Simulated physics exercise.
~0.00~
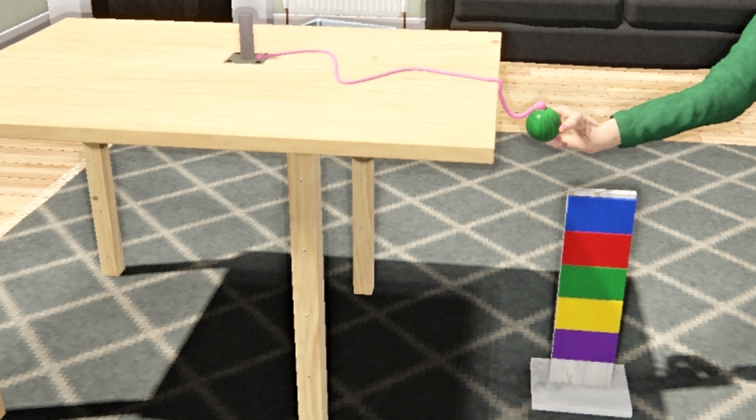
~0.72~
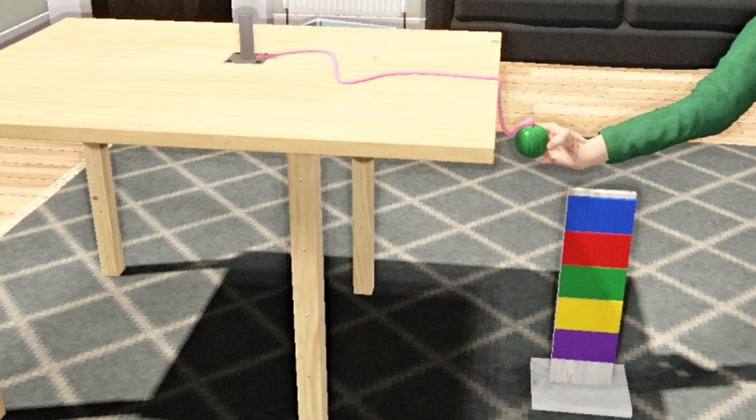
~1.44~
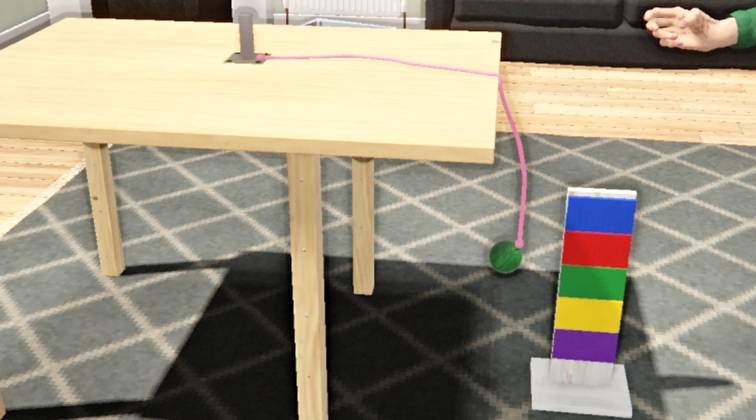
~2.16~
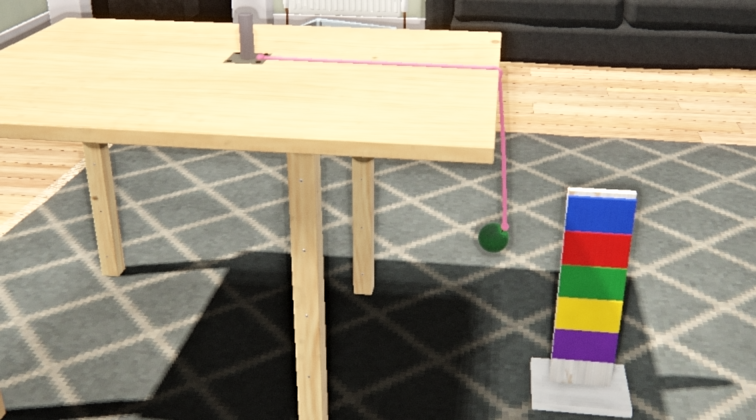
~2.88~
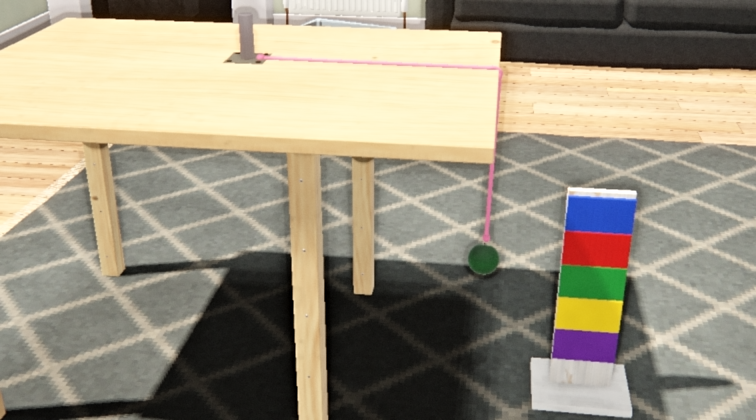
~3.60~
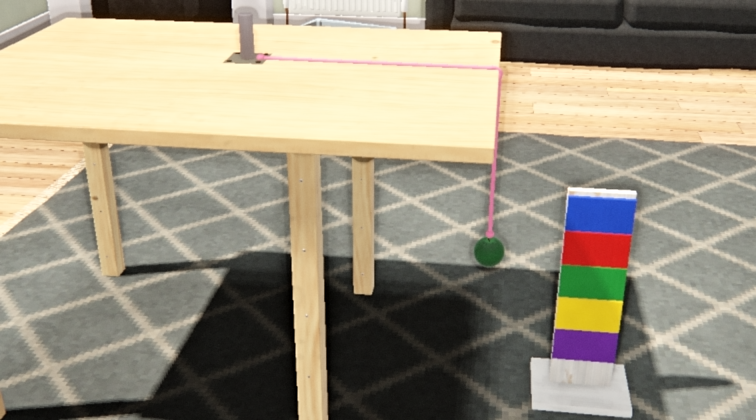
A round green object on a pink cord is held by a green-sleeved hand just off the right edge of a pale wooden table, in a living room seen from slightly above. The cord runs slack from a small grey post on the tabletop, and a board striped blue, red, green, yellow and purple stands on the patterned rug at right. The hand lowers the object a little, lets go and draws back. The object drops, pulls the cord taut, then bobs up, down and slightly up again, ending suspended level with the green band.
